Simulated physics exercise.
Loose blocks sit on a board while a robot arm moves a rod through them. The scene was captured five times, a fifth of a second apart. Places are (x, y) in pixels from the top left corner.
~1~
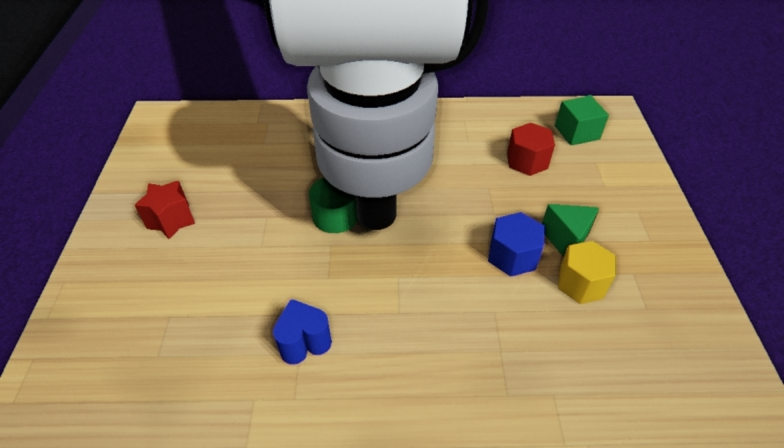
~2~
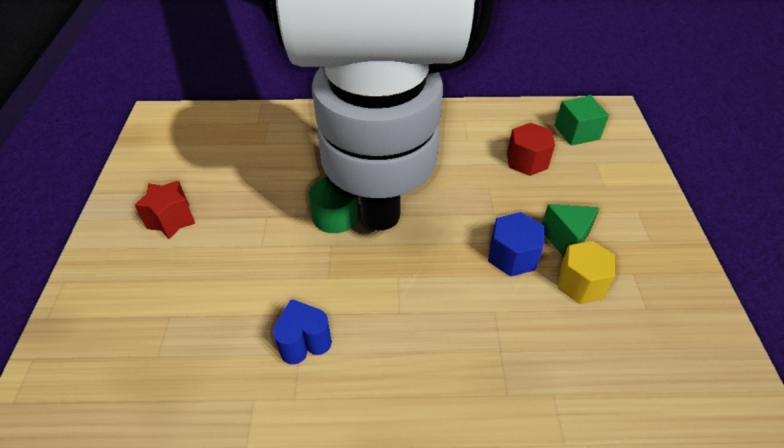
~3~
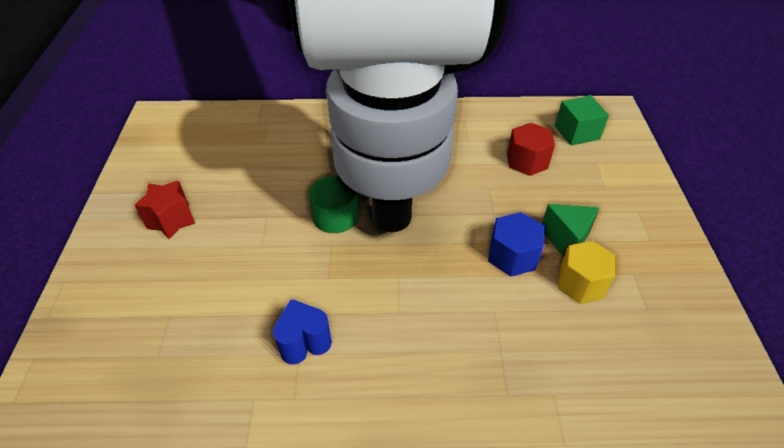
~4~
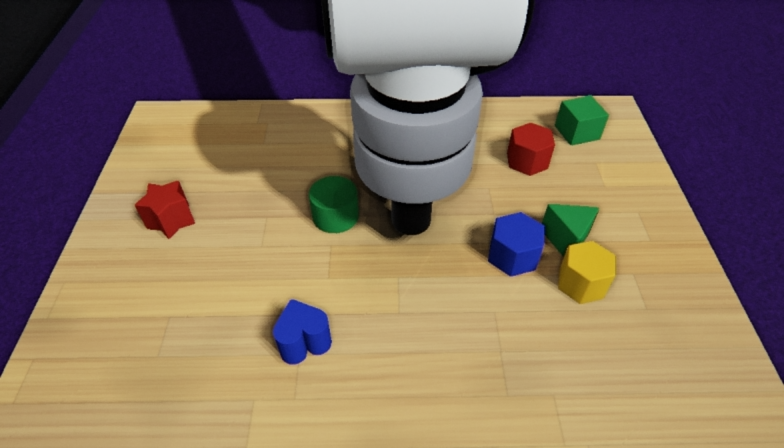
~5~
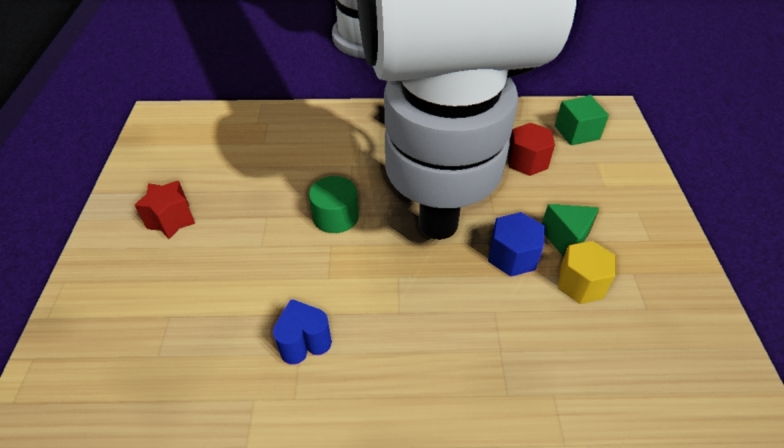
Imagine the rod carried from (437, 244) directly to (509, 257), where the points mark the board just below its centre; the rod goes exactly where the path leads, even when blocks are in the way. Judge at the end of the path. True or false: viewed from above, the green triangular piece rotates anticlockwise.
True
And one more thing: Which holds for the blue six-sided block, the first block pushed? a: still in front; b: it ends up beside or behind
It's a.
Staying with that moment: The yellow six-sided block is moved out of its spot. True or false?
The statement is correct.
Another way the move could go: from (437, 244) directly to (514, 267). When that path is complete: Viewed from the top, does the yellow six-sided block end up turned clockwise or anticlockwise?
Seen from above, clockwise.
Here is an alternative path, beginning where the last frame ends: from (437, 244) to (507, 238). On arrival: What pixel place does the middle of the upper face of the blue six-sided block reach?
At (549, 237).
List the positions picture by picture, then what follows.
Tip of the rod at (377, 217), middles of tops, blue six-sided block at (519, 231), green triangular piece at (575, 216), yellow six-sided block at (592, 260), in the first frame.
Rod at (381, 218), nothing pushed, in the second frame.
Rod at (392, 219), nothing pushed, in the third frame.
Rod at (411, 222), nothing pushed, in the fourth frame.
Rod at (438, 226), blue six-sided block at (519, 231), green triangular piece at (575, 216), yellow six-sided block at (592, 260), in the fifth frame.
On the path given first. Halfway along, rod at (476, 233); nothing pushed yet.
At the end, rod at (514, 240); blue six-sided block at (562, 236); green triangular piece at (585, 214), turned 25° anticlockwise; yellow six-sided block at (609, 265), turned 20° clockwise.
